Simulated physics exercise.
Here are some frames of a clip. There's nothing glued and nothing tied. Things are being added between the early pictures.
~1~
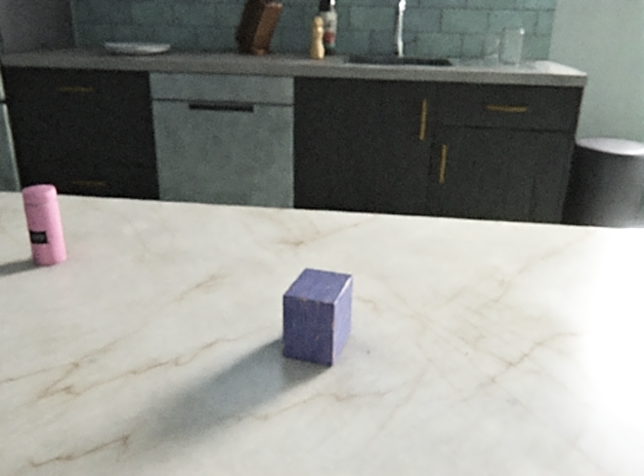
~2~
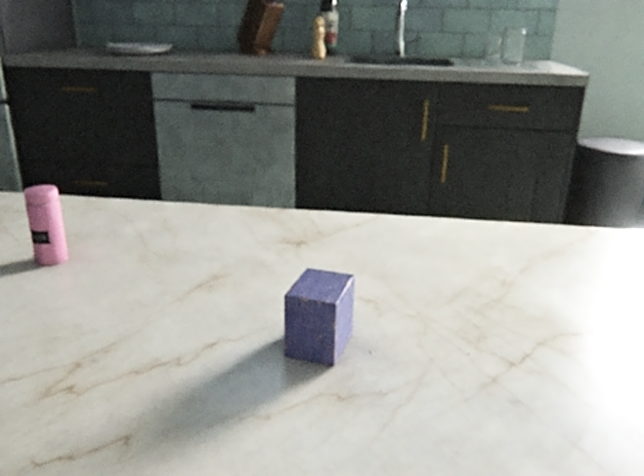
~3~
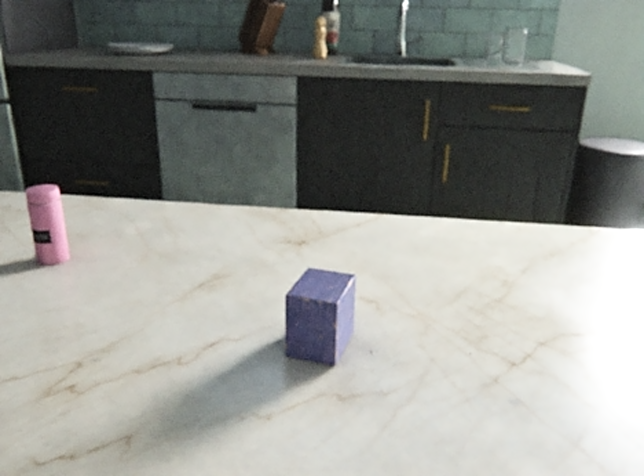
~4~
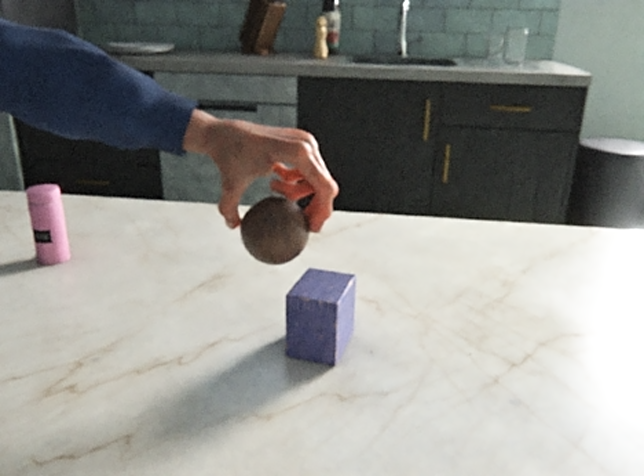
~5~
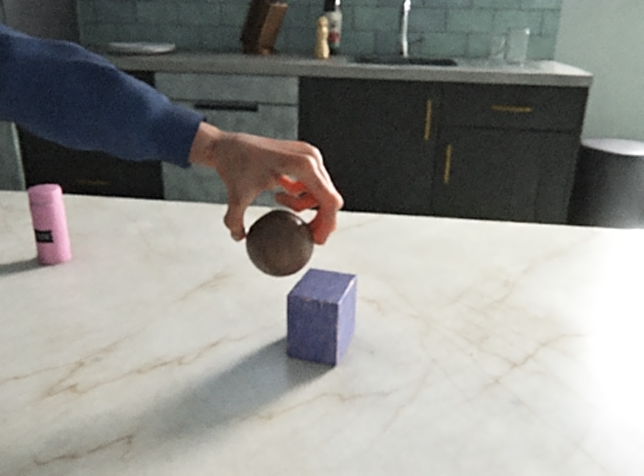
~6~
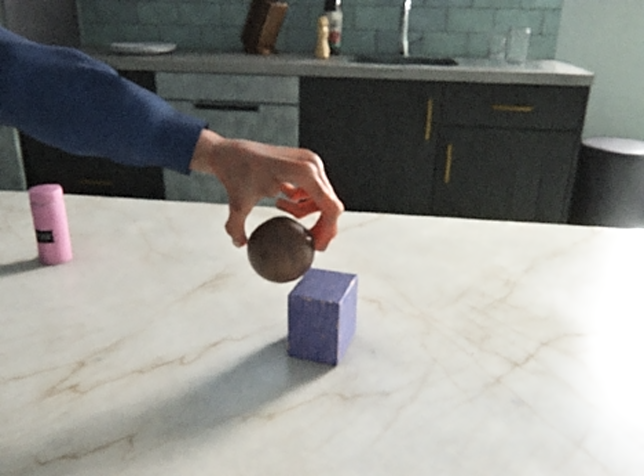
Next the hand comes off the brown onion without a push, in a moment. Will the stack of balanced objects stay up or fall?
The pile fails to rest steadily.
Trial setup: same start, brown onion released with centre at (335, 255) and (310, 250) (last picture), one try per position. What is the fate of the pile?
Lab note - try 1: No collapse; try 2: No collapse.
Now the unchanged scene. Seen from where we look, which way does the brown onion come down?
Well, it travels over to the left.
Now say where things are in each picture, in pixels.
In the first frame, the last thing is not in view yet; blue block (319, 315).
In the second frame, the last thing is not in view yet; blue block (320, 315).
In the third frame, the last thing is not in view yet; blue block (321, 315).
In the fourth frame, on its way; brown onion (275, 231); blue block (322, 315).
In the fifth frame, on its way; brown onion (280, 243); blue block (323, 315).
In the sixth frame, set down, still held; brown onion (281, 249); blue block (323, 315).
Then, 0.30 s later than the last frame, brown onion now fallen.
Then, 0.40 s later than the last frame, things are still on the move.
Then, 1.80 s later than the last frame, nothing new.
When it is over, fallen, brown onion; the other 2 as before. End places, in pixels of the last picture, brown onion near (241, 305). The pile loses its balance.
